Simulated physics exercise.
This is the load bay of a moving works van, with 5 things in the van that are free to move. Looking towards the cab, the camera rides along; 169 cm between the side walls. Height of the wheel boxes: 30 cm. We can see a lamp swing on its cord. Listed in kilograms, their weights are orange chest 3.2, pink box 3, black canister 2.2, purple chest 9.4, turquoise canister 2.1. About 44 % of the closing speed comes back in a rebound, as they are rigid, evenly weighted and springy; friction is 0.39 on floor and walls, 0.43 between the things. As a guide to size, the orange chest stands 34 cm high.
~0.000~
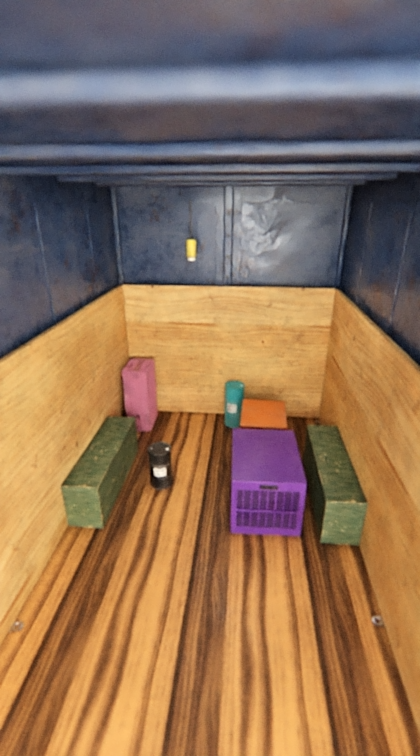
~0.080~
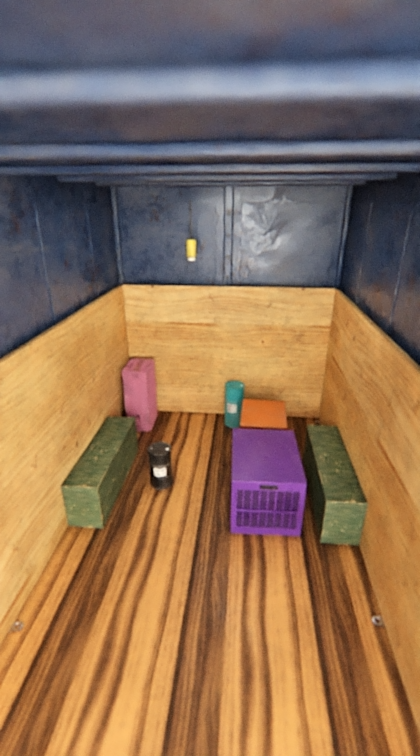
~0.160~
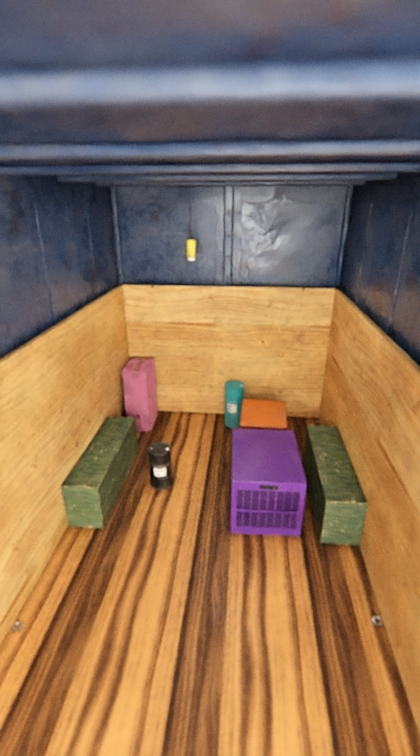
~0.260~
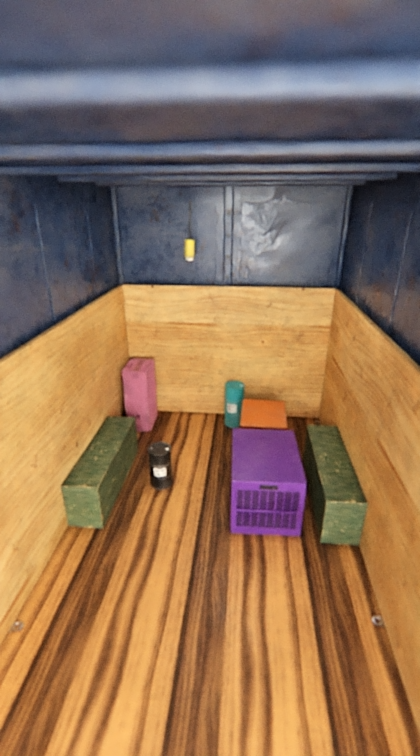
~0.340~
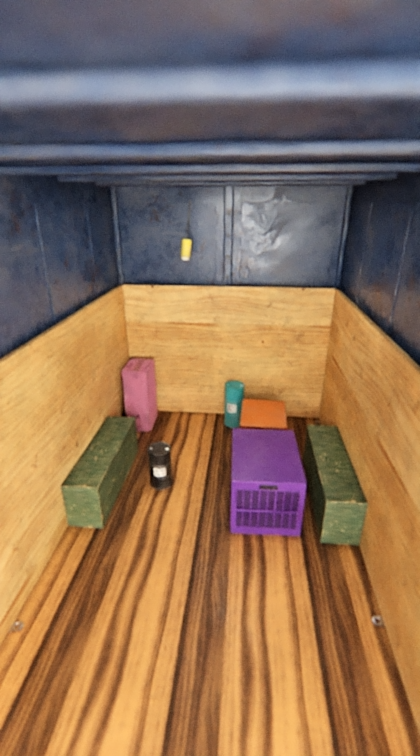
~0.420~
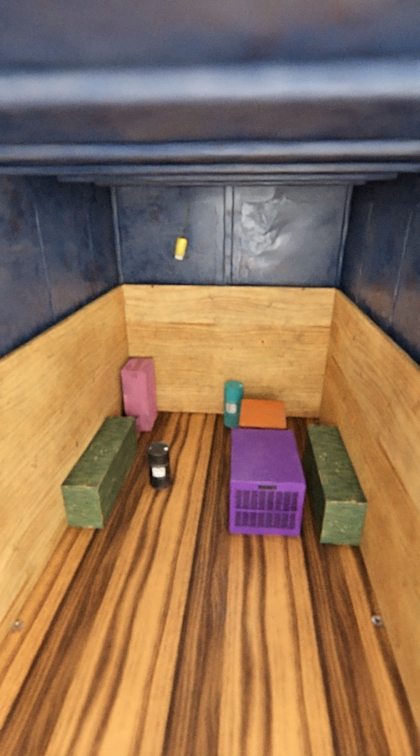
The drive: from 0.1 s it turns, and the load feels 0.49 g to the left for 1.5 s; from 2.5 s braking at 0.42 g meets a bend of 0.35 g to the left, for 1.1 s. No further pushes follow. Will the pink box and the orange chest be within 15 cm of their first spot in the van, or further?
As I see it, the pink box maintains its position. The orange chest loses its position.
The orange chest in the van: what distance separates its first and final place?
It ends about 80 centimetres from where it started.
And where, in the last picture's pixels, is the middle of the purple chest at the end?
I'd put it at around (171, 461).
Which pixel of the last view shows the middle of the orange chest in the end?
About (162, 422).
By 0.92 s, load feels 0.49 g left; orange chest 19 cm from its spot near (238, 431); pink box 5 cm from its spot near (136, 395); purple chest 19 cm from its spot.
By 1.22 s, load feels 0.49 g left; orange chest 42 cm from its spot near (208, 429); pink box 5 cm from its spot near (136, 395); purple chest 42 cm from its spot.
By 1.72 s, steady run; orange chest 78 cm from its spot near (162, 426); pink box 4 cm from its spot near (136, 395); turquoise canister 63 cm from its spot.
When it is over (4.2 s), not toppled but over 15 cm from the start, orange chest, black canister, purple chest and turquoise canister; the last one within 15 cm of the start. In the last view, pink box near (136, 394), orange chest near (162, 422).
